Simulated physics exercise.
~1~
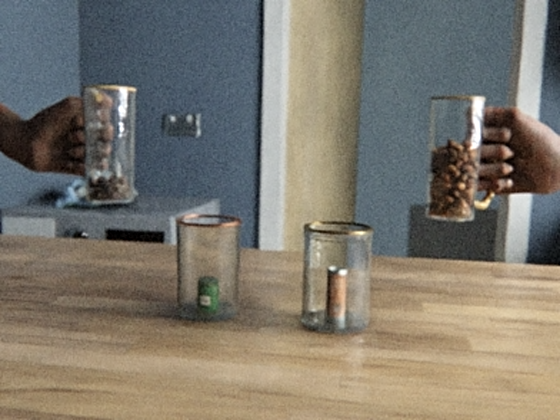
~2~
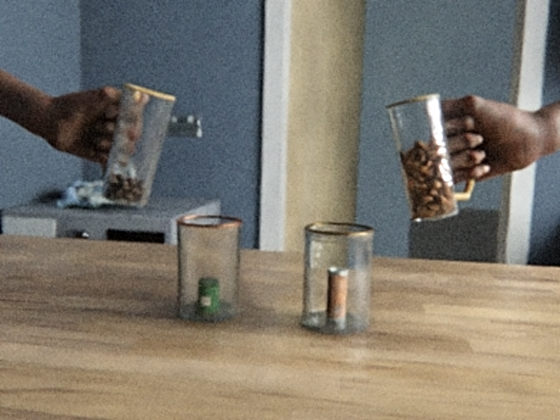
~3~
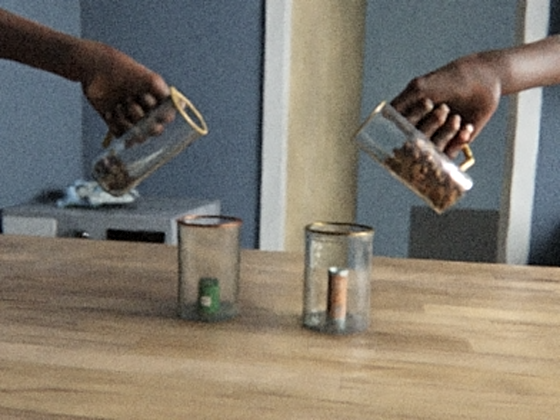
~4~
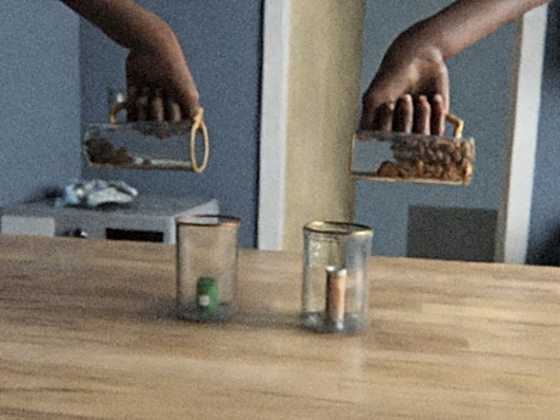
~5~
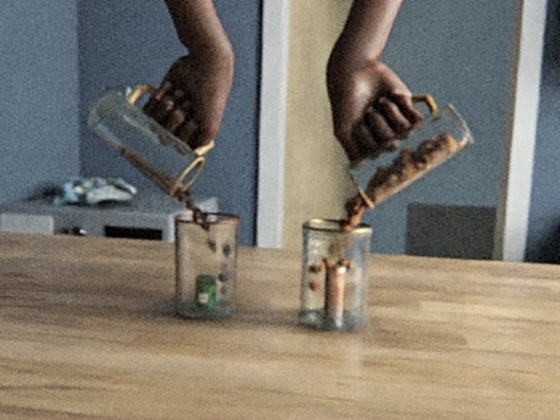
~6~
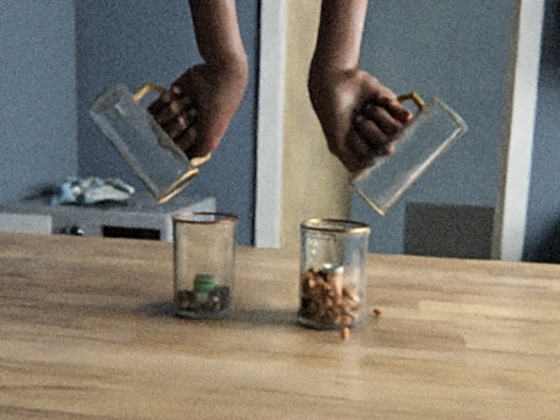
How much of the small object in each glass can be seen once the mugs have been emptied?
The top of each object remains visible, with the green one on the left and the one on the right both standing above the pieces poured around them.
